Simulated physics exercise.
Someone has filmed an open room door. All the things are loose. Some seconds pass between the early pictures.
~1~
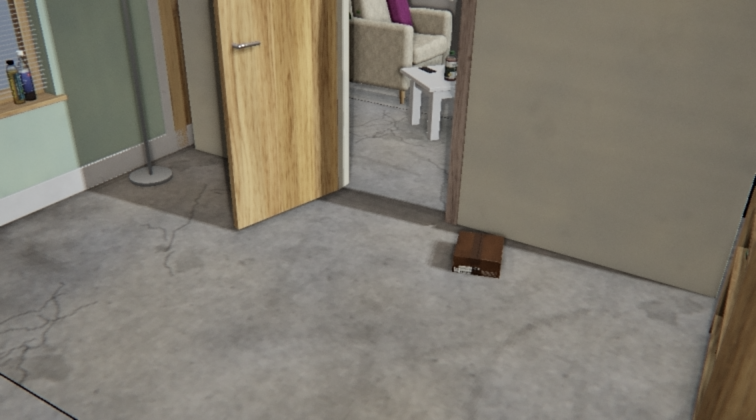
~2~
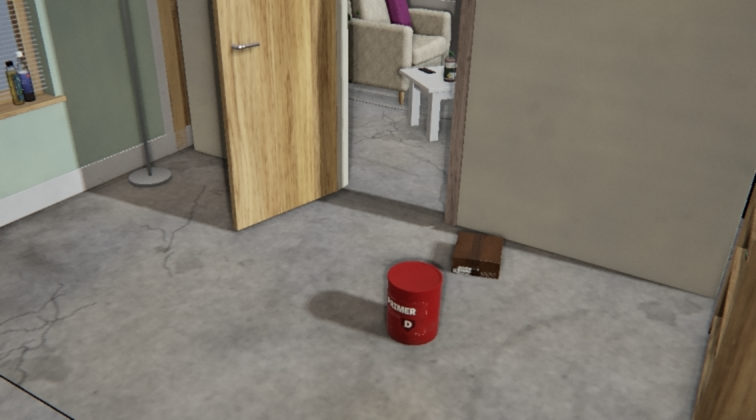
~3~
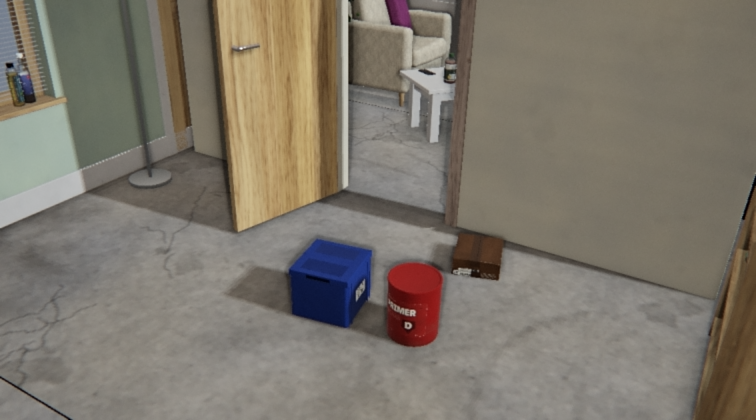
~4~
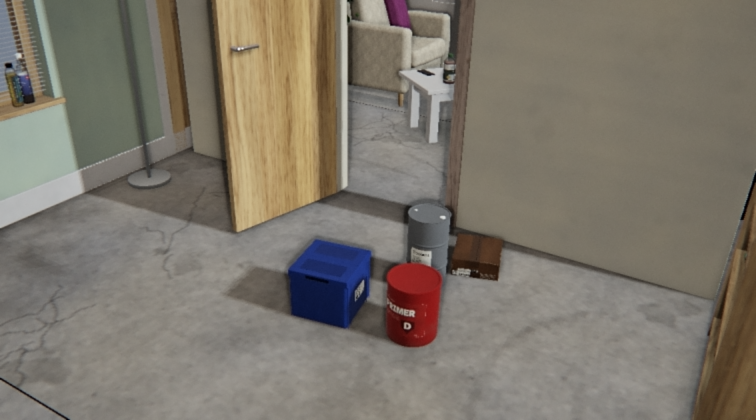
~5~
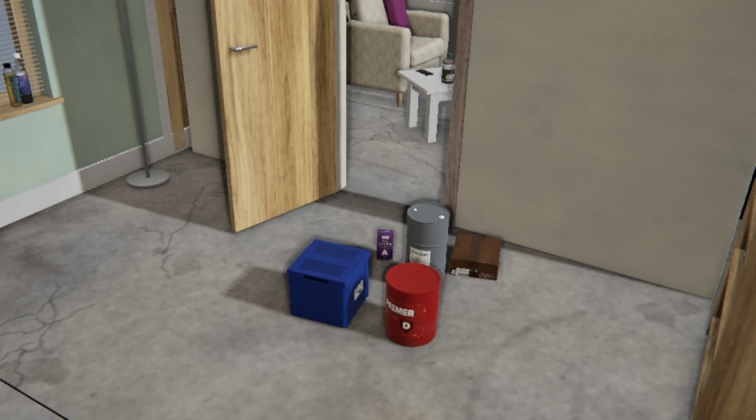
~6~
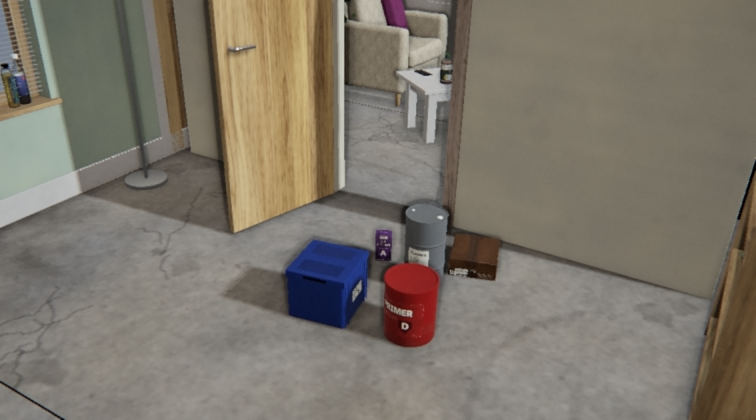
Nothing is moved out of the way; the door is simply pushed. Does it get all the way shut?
Here the door shuts.
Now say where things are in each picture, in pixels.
Door wide open and still, in the first frame.
Door wide open and still; brown parcel (478, 255); red pail (414, 303), in the second frame.
Door wide open and still; blue tote (332, 283), in the third frame.
Door wide open and still; brown parcel (477, 256); red pail (413, 305), in the fourth frame.
Door wide open and still; blue tote (330, 283); grey canister (426, 248), in the fifth frame.
Door wide open and still; purple carton (384, 246); brown parcel (475, 256), in the sixth frame.
Then, 0.70 s later than the last frame, door 67° open.
Then, 1.10 s later than the last frame, door 29° open.
When it is over, door 0° open; all 5 as before. End places, in pixels of the last picture, purple carton near (384, 246).
